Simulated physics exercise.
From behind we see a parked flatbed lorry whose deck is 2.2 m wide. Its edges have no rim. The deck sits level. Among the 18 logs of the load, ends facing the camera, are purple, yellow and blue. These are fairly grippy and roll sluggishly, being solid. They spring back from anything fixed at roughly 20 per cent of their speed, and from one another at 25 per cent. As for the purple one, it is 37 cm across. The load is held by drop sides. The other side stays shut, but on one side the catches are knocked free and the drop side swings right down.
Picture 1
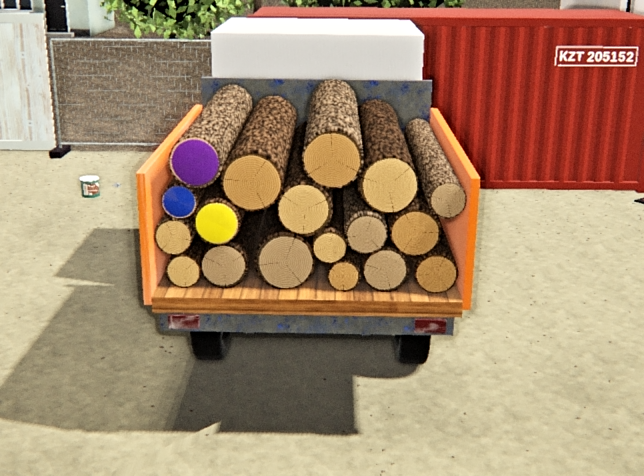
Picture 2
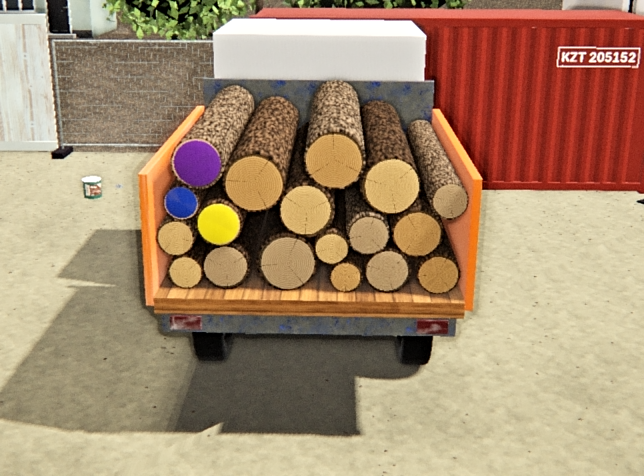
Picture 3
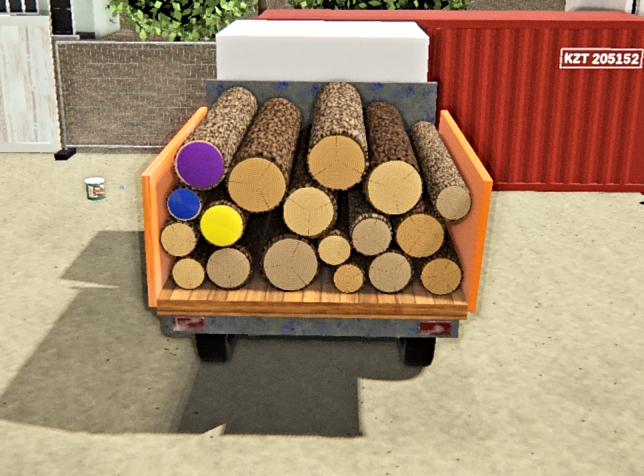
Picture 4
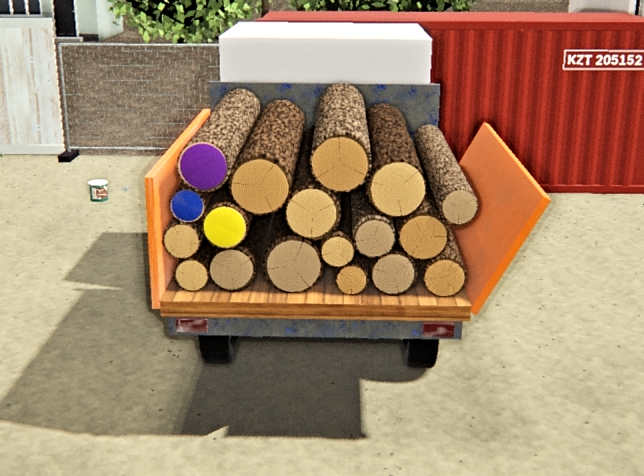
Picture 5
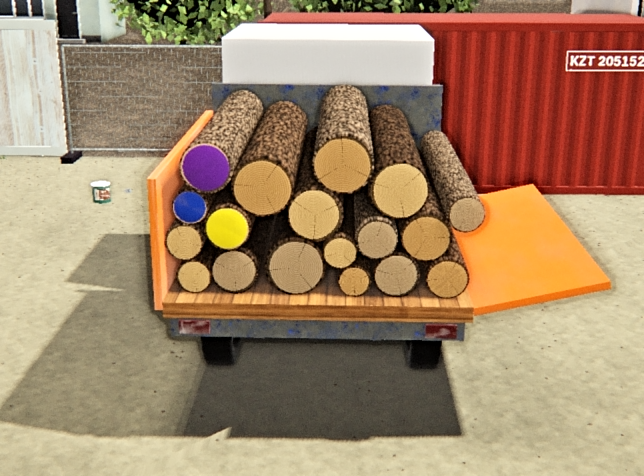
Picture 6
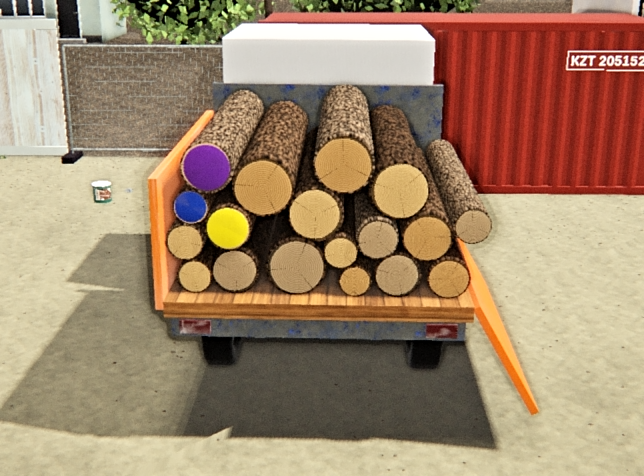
On a parked flatbed lorry stacked with logs, the right orange side board swings down.
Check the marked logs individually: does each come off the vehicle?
Purple: Does not, yellow: Does not, blue: Does not.
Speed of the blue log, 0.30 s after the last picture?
Near 0.0 m/s at that time.
Another 0.3 s on from the last picture, purple is up on others, 30 cm from the left edge; yellow is up on others, 45 cm from the left edge; blue is up on others, 20 cm from the left edge; 1 gone from the deck.
In the end (2.2 s after the last picture), purple is up on others, 30 cm from the left edge; yellow is up on others, 45 cm from the left edge; blue is up on others, 20 cm from the left edge; 3 gone from the deck.
